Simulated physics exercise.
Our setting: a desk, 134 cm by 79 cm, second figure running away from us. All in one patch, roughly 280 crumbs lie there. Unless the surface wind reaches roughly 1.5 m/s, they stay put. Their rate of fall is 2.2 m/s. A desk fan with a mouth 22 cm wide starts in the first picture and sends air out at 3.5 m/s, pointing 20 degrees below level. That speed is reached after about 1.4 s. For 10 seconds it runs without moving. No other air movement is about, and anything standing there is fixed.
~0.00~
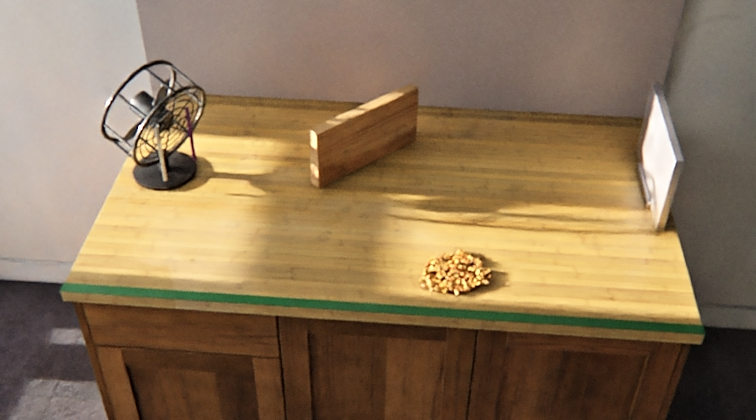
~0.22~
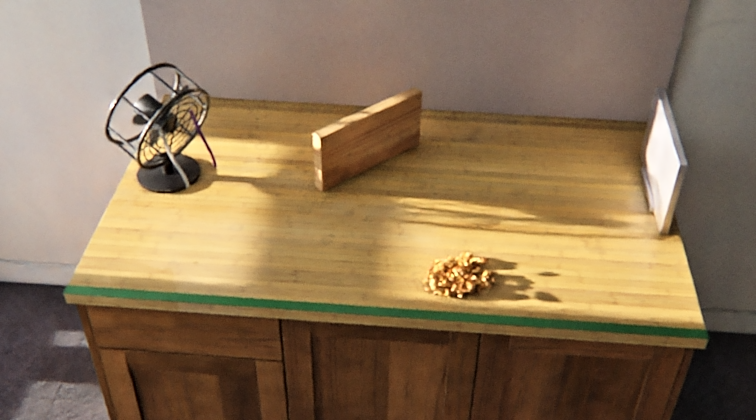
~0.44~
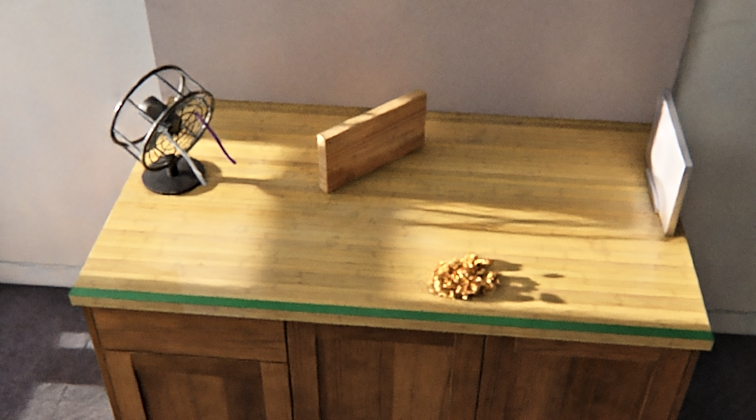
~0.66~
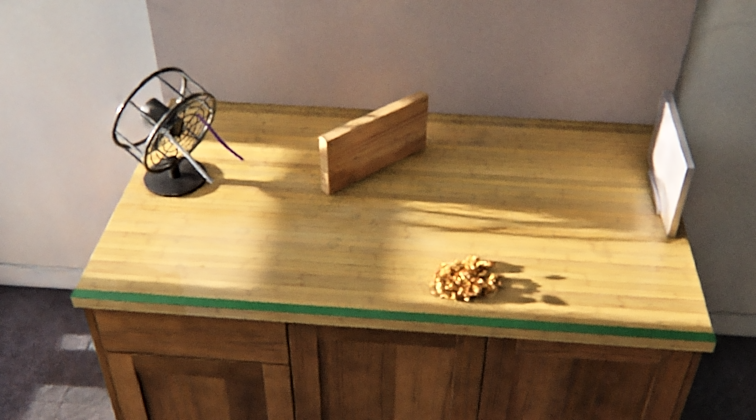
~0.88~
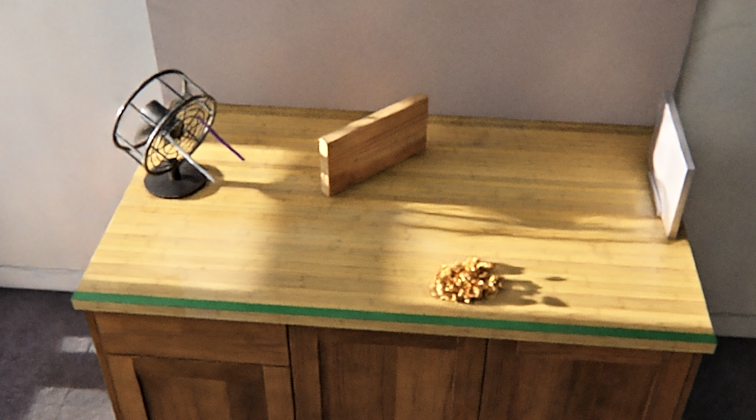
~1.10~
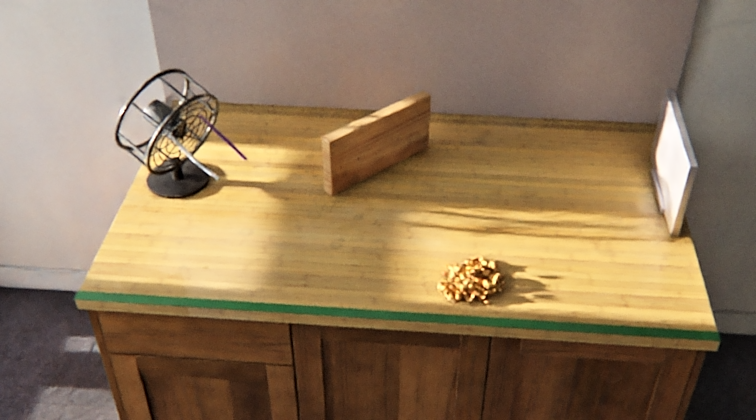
A light wooden worktop with a green strip along its front edge sits on a brown cabinet against a pale wall, seen from above and in front. A black desk fan stands at the left, an upright wooden board near the middle, a pale upright panel at the right and golden-brown crumbs near the front. The view shifts very slightly while the crumbs barely change.
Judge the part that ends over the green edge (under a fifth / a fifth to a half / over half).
The fraction passes one half.
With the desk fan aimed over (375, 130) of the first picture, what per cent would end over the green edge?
Roughly 5 per cent.
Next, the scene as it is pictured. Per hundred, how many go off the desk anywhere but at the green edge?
Roughly 30 per cent.
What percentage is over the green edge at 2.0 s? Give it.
About 70 per cent.
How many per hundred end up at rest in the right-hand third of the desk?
I'd put it at about 0 percent.
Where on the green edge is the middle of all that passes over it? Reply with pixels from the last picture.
(590, 333).
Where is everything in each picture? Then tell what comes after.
The middle of the crumbs is near (455, 275), none has stirred yet and the mouth of the desk fan is at (155, 114), in the first frame.
The middle of the crumbs is near (459, 278), none has stirred yet and the green edge is centred on (379, 316), in the second frame.
The middle of the crumbs is near (463, 279), none has stirred yet, the top of a board is at (374, 113) and the top of a laptop is at (676, 125), in the third frame.
The middle of the crumbs is near (465, 281) and none has stirred yet, in the fourth frame.
The middle of the crumbs is near (466, 283) and none has stirred yet, in the fifth frame.
The middle of the crumbs is near (471, 283), the farthest in sight from the desk fan is at (504, 284) and about 5 % have left their places, in the sixth frame.
After 2.0 s, 0 % are on the move or not yet settled, 73 % are over the green edge.
After 3.2 s, 0 % are on the move or not yet settled, 73 % are over the green edge.
After 5.5 s, 0 % are on the move or not yet settled, 73 % are over the green edge.
After 10.0 s, at the end, 73 % are over the green edge.
